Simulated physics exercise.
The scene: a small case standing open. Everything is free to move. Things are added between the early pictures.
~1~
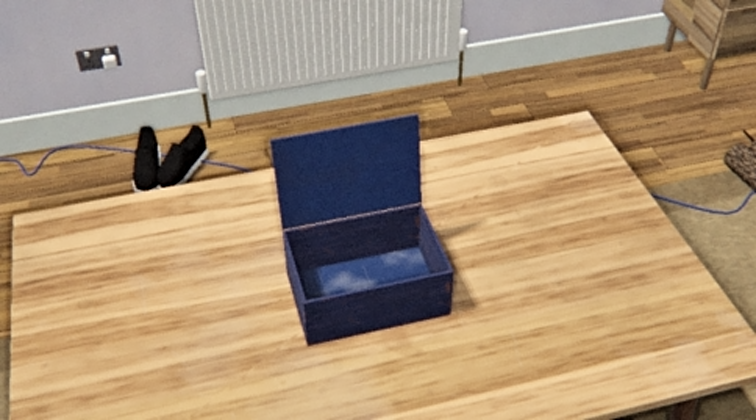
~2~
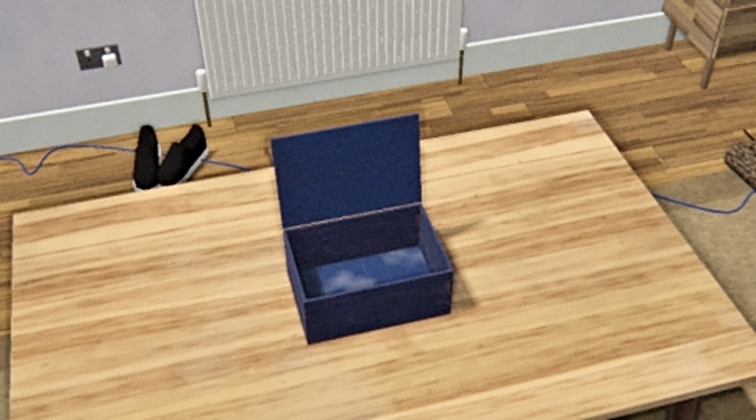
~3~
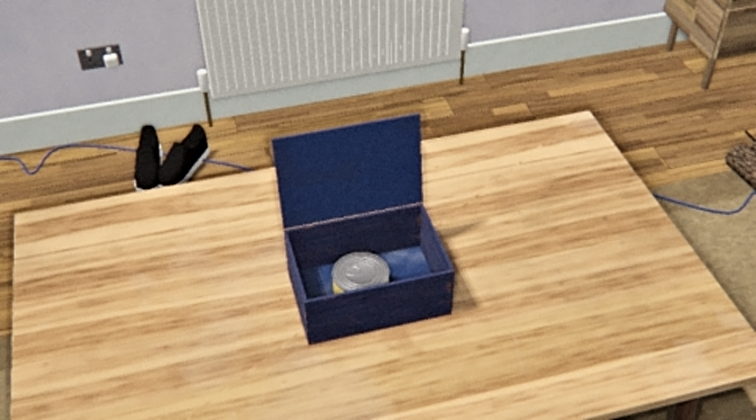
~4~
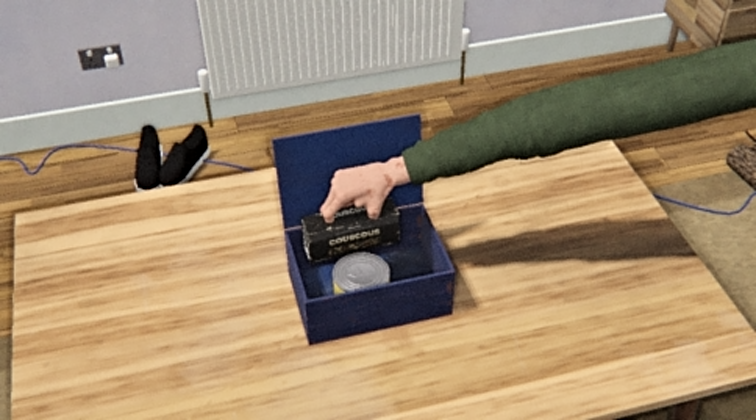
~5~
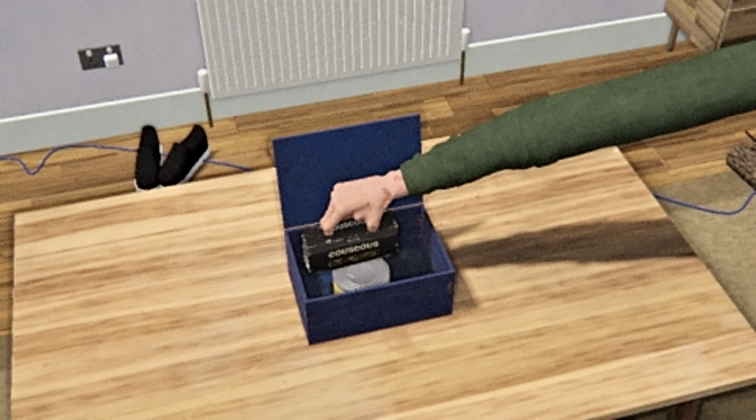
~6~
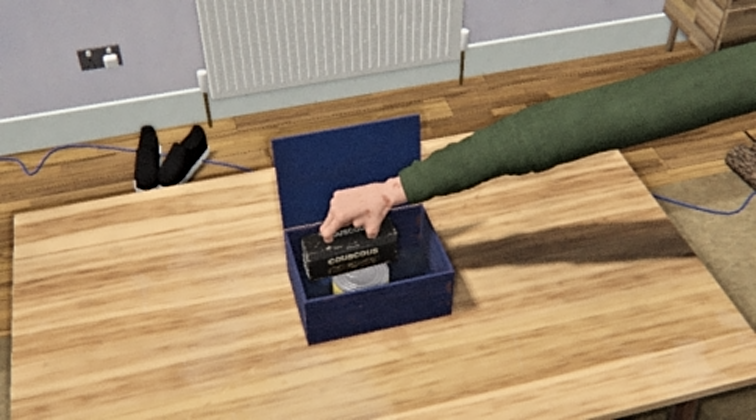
A round tub with a pale lid appeared inside the open blue box on the table, then a hand in a green sleeve reached in from the right and lowered a black carton over it.
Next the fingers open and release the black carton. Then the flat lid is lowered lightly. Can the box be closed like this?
The lid will not close.
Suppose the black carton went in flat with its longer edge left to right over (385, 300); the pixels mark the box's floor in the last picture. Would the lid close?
Then it shuts flat.
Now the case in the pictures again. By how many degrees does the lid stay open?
About 30°.
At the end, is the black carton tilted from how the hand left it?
The black carton stays as placed.
Then, 1.30 s later than the last frame, lid 78° above the rim.
Then, 1.70 s later than the last frame, lid 52° above the rim.
When it is over, lid 29° above the rim; both as before. End places, in pixels of the last picture, black carton near (350, 250).
